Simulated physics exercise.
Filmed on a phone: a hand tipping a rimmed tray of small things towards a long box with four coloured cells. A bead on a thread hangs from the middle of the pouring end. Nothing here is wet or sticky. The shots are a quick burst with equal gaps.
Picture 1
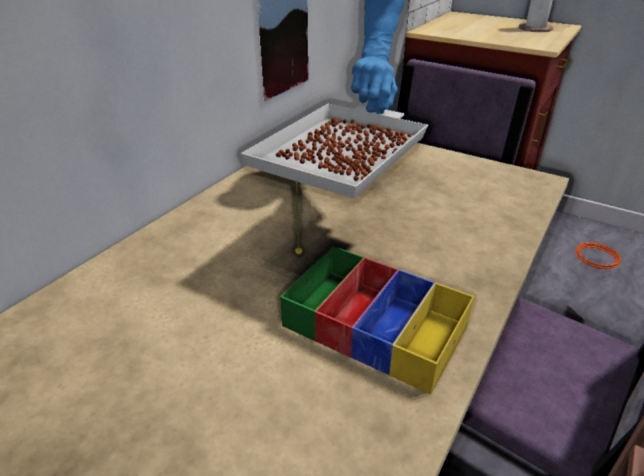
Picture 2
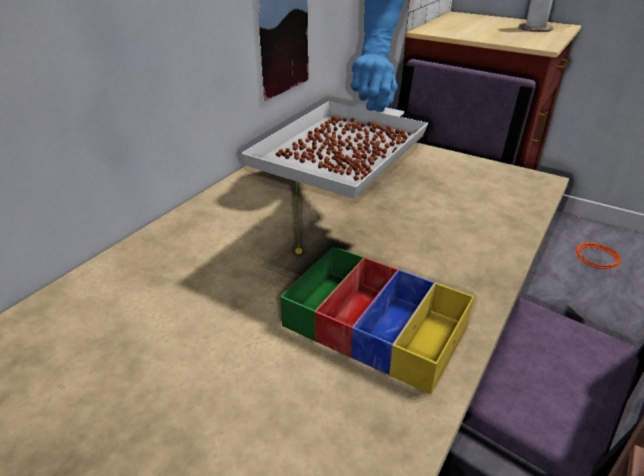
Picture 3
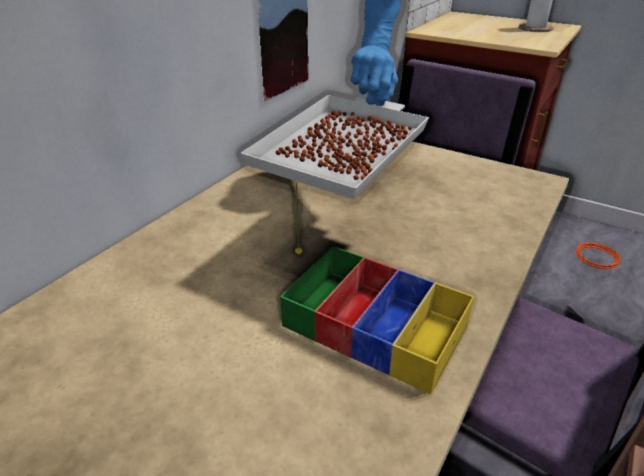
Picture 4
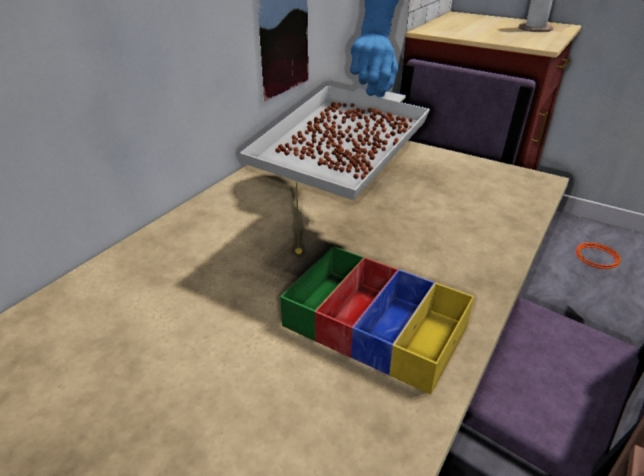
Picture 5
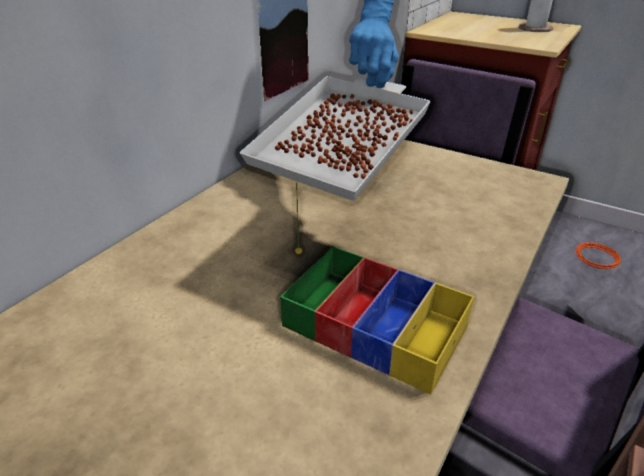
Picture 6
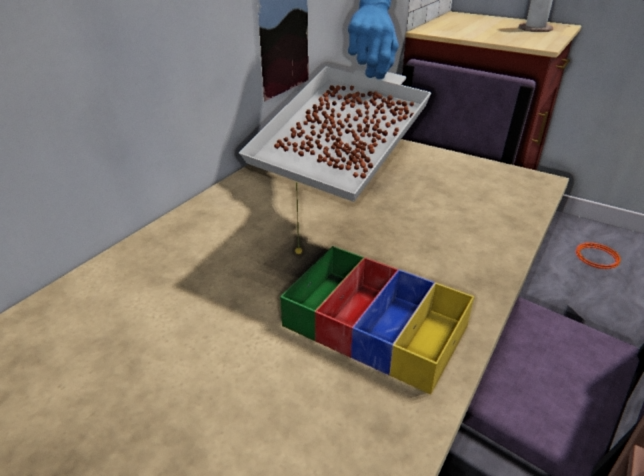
On a tan tabletop, a blue-gloved hand slowly tilting a tray of small reddish-brown pellets near a box with four coloured cells.
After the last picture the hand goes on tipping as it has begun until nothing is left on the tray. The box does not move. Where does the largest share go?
It favours the green compartment.
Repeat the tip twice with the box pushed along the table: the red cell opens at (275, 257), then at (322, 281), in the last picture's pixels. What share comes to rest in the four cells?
Roughly 90 per cent, and 90 per cent.
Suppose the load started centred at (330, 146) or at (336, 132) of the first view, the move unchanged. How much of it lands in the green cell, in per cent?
Roughly 40 per cent, and 40 per cent.
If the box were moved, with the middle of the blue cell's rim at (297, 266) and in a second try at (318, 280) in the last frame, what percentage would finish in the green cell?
About 0 and 0 per cent.
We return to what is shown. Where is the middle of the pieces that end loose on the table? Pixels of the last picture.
At about (260, 313).
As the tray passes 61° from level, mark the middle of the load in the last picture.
Around (322, 171).
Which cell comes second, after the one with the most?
It is the red cell.
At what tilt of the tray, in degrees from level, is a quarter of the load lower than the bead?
Near 110 degrees.
Shortly afterwards, tray tipped steeply; all but a few on the tray; only a few falling or outside the box.
Next, tray tipped right over; the bulk on the tray; a little in the green cell; only a few in the red cell; a little falling or outside the box.
Some moments later, tray tipped past a quarter turn; near a third in the green cell; near a quarter in the red cell; only a few in the blue cell; near a third falling or outside the box.
In the end, tray tipped past a quarter turn; near a third in the green cell; near a quarter in the red cell; only a few in the blue cell; none at all in the yellow cell; near a third outside the box.
